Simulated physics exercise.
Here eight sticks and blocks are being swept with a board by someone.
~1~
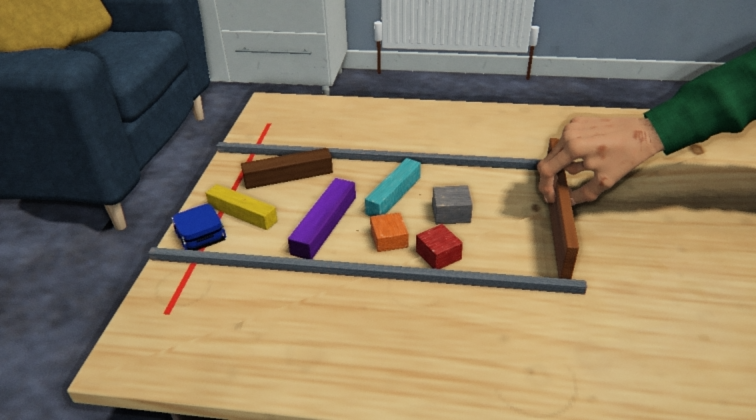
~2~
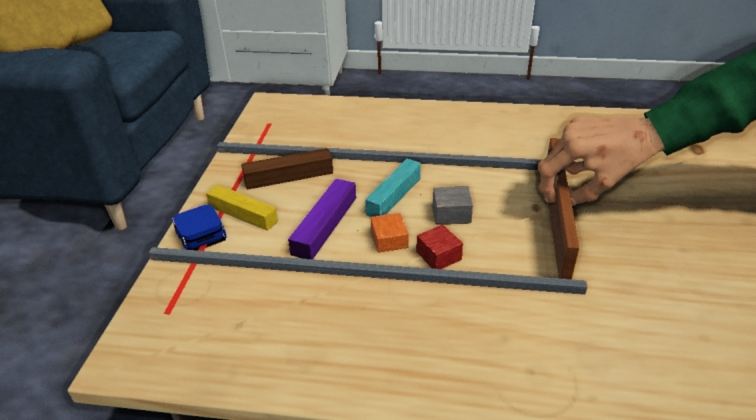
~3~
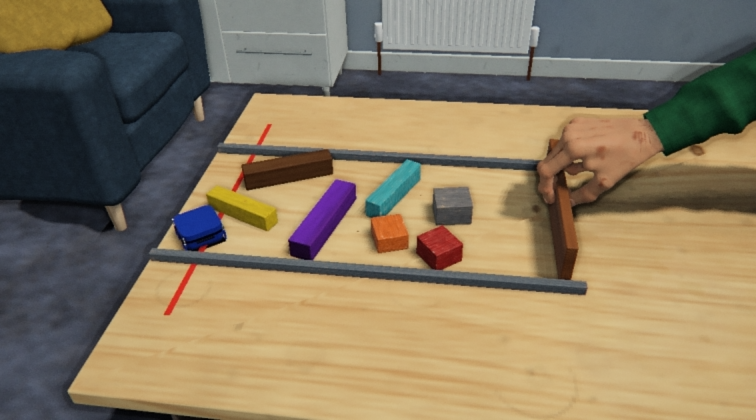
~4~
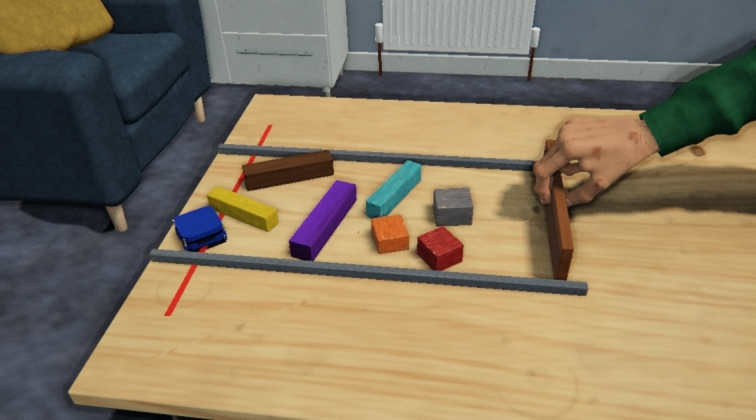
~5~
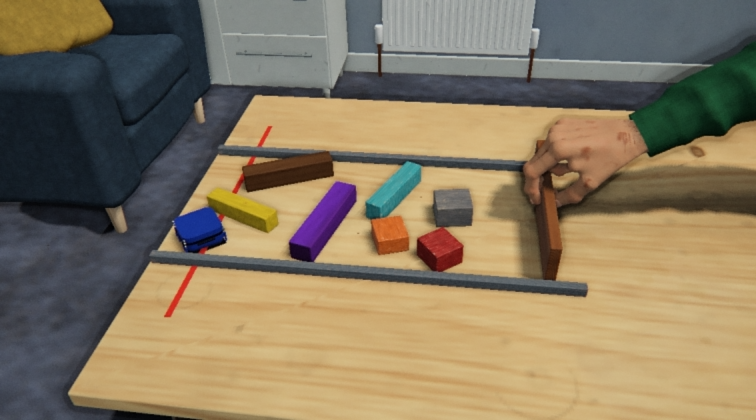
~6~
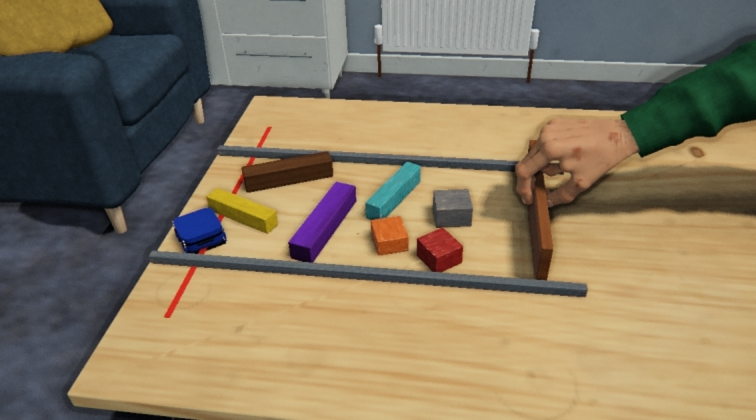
On a wooden table, a hand slides a brown board slightly left toward scattered colourful blocks.
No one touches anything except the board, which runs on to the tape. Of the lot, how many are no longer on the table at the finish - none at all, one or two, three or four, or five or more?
By the finish, three or four are off it.
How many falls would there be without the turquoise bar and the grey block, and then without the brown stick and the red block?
Well, the first time you'd get 2, and the next time 3.
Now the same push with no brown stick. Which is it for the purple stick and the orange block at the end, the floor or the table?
Result - purple stick: Gone; orange block: Up.
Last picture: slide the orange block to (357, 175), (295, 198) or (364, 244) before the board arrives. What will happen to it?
One place at a time, it keeps its place; then it goes down; then it keeps its place.
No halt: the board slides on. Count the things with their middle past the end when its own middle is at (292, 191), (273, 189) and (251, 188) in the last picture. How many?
The counts would come out as 0, 1 and 2.
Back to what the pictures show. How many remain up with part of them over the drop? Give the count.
It's 1.
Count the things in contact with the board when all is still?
Count recorded: 4.
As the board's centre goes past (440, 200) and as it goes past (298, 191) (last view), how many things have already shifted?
Up to then 3, and up to the other point 8.
Soon after, none off yet; blue case at rest near (200, 232); yellow bar at rest near (242, 210); brown stick at rest near (288, 172).
Then, none off yet; blue case at rest near (199, 233); yellow bar moved a little near (218, 212); brown stick moved a little near (270, 169).
At rest, the number that fall off is three or four; fallen, purple stick, brown stick, yellow bar and blue case.
